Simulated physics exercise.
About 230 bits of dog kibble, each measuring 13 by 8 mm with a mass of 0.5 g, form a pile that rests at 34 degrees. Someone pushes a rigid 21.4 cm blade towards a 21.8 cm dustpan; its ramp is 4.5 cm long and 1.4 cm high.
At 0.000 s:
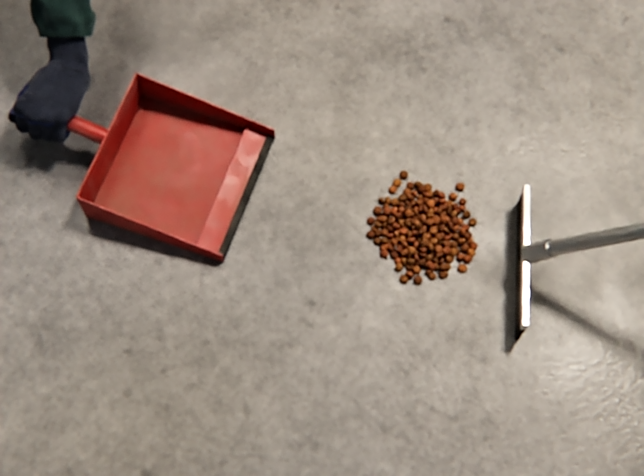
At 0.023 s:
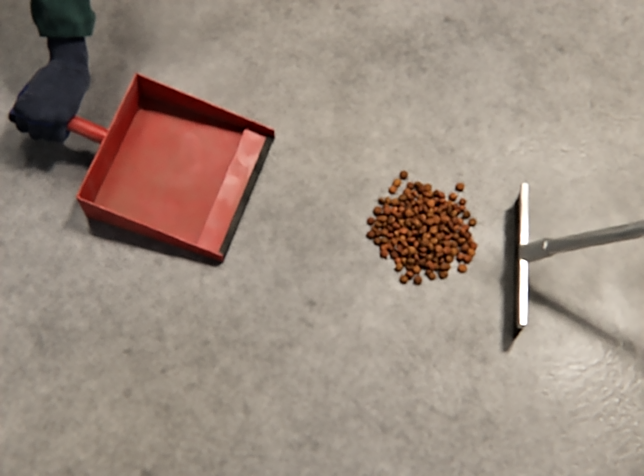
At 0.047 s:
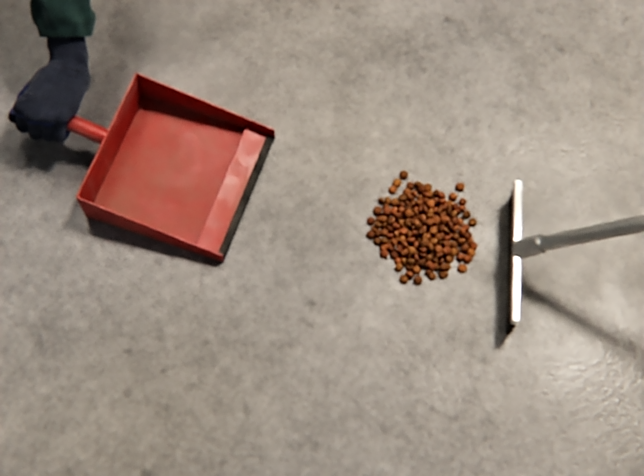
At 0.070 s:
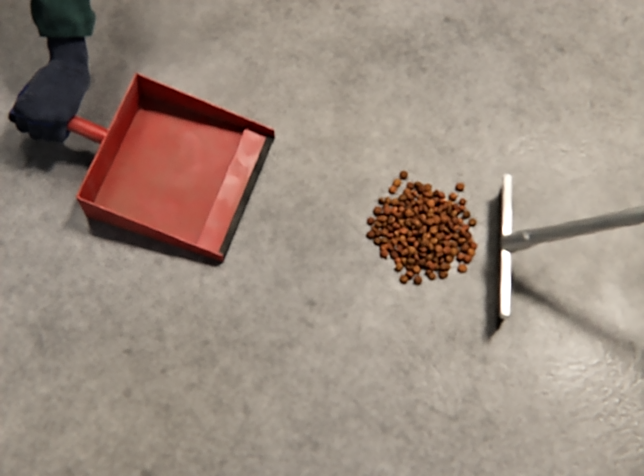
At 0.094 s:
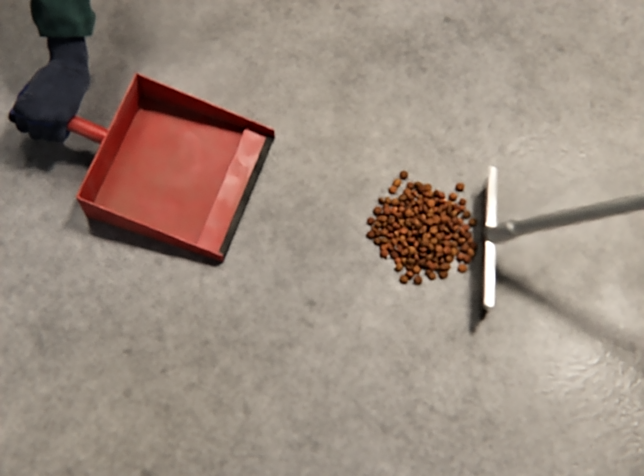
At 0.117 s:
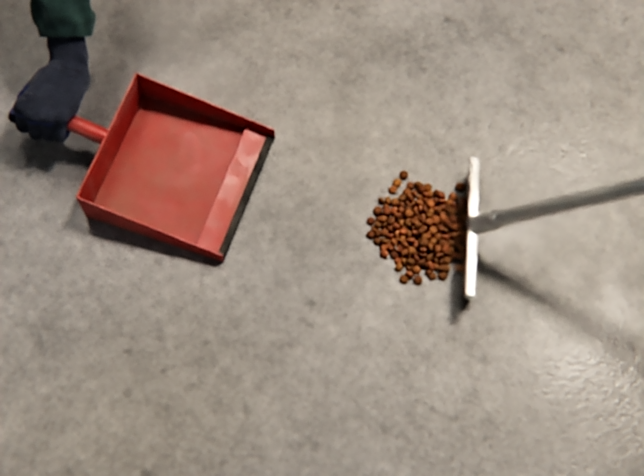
On a grey concrete floor, a dark-gloved hand holds a red dustpan at the left, with a pile of small brown kibble lying to its right. From the right, a flat blade on a long handle slides leftward across the gap, then meets the pile and presses into its near edge.
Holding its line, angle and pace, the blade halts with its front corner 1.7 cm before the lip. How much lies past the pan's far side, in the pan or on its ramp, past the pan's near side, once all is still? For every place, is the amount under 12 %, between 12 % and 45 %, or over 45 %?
As I see it, far side: A middle share; pan: A middle share; near side: Not many.
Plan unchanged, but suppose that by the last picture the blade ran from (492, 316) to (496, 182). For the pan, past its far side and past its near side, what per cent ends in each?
Final per cent - pan 25, far 5, near 5.
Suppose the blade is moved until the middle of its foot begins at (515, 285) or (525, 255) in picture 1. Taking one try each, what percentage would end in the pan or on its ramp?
30 and 25 per cent, roughly.
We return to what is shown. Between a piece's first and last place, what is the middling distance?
It works out to some 26 cm.
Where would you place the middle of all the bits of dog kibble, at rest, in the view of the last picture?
Roughly (256, 187).
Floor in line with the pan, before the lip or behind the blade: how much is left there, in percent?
Some 50 per cent end up there.
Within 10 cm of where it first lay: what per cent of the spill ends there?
Close to 0 per cent of it.
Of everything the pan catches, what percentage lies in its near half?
I'd put it near 40 per cent.
After 0.24 s, middle of the blade 18 cm from the lip; 0 % over the lip, far side 10 %, near side 0 %.
Then, at 0.33 s, middle of the blade 7 cm from the lip; 0 % over the lip, far side 15 %, near side 5 %.
Then, at 0.55 s, middle of the blade 4 cm from the lip; 25 % over the lip, far side 20 %, near side 5 %.
At rest (1.3 s), far side 20 %, pan 25 %, near side 5 %, in front of the lip or behind the blade 50 %.
